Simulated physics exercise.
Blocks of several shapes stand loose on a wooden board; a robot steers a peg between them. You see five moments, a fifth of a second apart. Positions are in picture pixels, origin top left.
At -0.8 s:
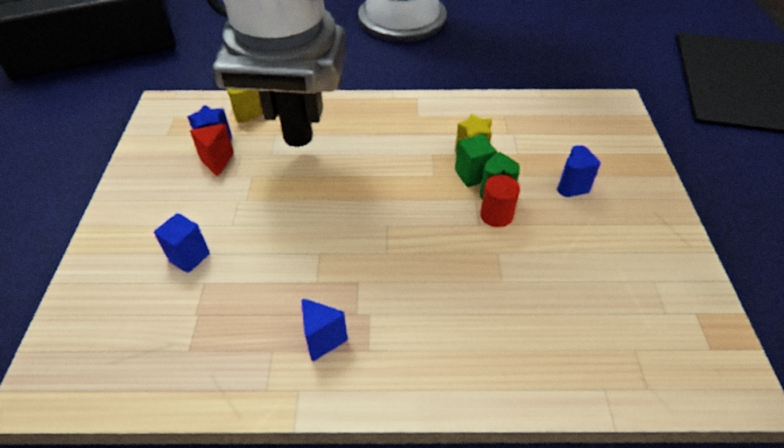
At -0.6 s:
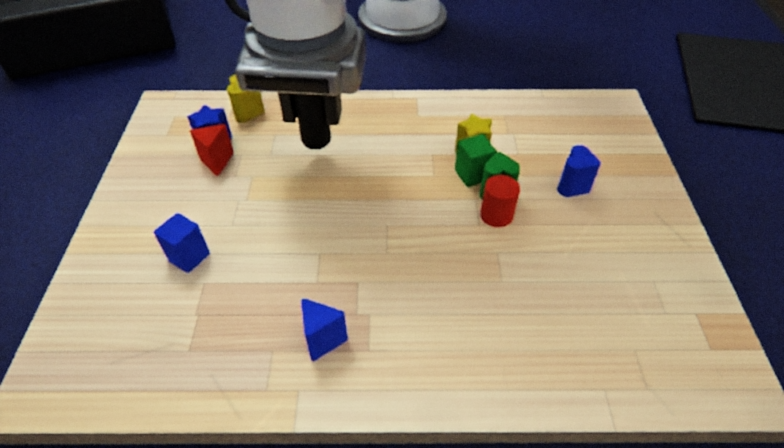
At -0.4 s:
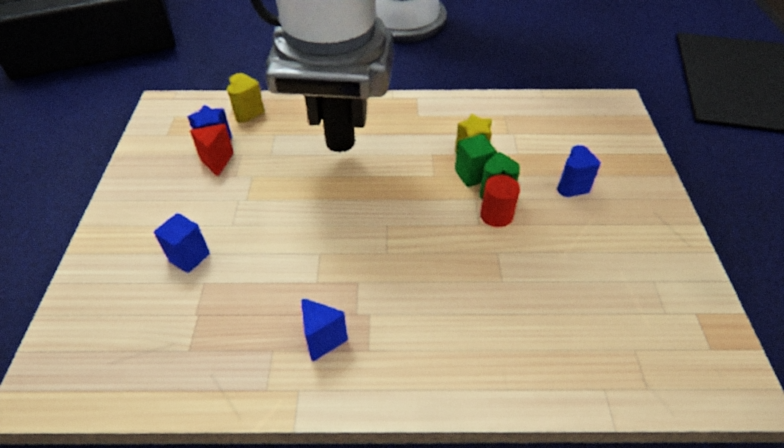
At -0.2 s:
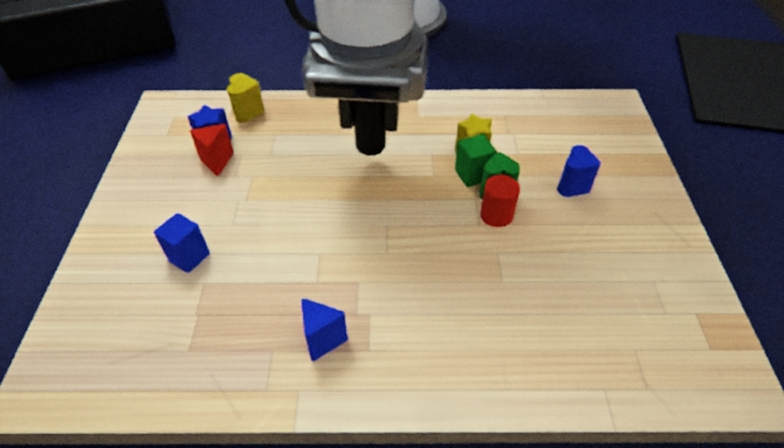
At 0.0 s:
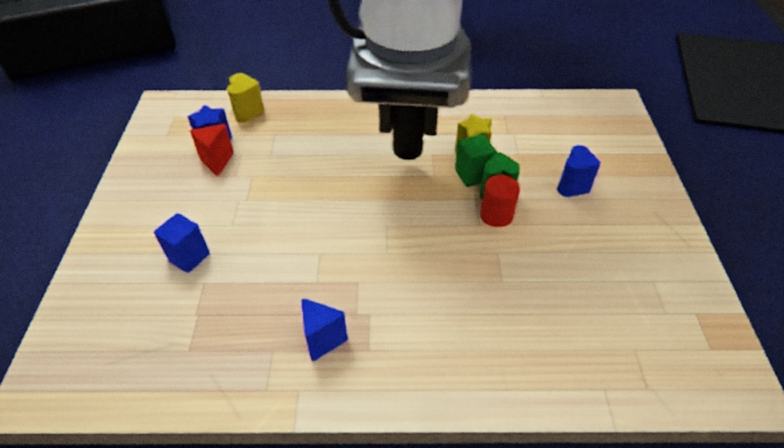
At first, the robot's dark peg is near the upper left of the wooden board, beside the yellow, blue and red blocks. The arm then moves it steadily right across open board, and it ends just left of the yellow, green and red cluster, while every block stays still.
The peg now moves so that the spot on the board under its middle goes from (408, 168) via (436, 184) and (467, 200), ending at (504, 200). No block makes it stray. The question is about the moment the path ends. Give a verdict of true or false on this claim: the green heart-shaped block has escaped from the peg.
That statement is not accurate.
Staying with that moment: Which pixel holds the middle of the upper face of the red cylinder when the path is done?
The red cylinder ends near (529, 194).
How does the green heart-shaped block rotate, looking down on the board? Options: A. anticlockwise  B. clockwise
A.
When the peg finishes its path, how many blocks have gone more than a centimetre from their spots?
The answer is two blocks.
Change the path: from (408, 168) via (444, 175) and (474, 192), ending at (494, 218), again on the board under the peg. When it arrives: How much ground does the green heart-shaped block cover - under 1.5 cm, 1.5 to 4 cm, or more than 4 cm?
From 1.5 to 4 cm.
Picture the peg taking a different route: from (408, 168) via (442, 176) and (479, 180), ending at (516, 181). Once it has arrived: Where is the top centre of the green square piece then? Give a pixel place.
It sits at (537, 134).
On the path given first. One third of the way, peg at (437, 168); nothing pushed yet.
Two thirds of the way, peg at (470, 183); nothing pushed yet.
At the end, peg at (508, 184); green square piece still; green heart-shaped block at (532, 157), turned 55° anticlockwise; red cylinder at (529, 194).
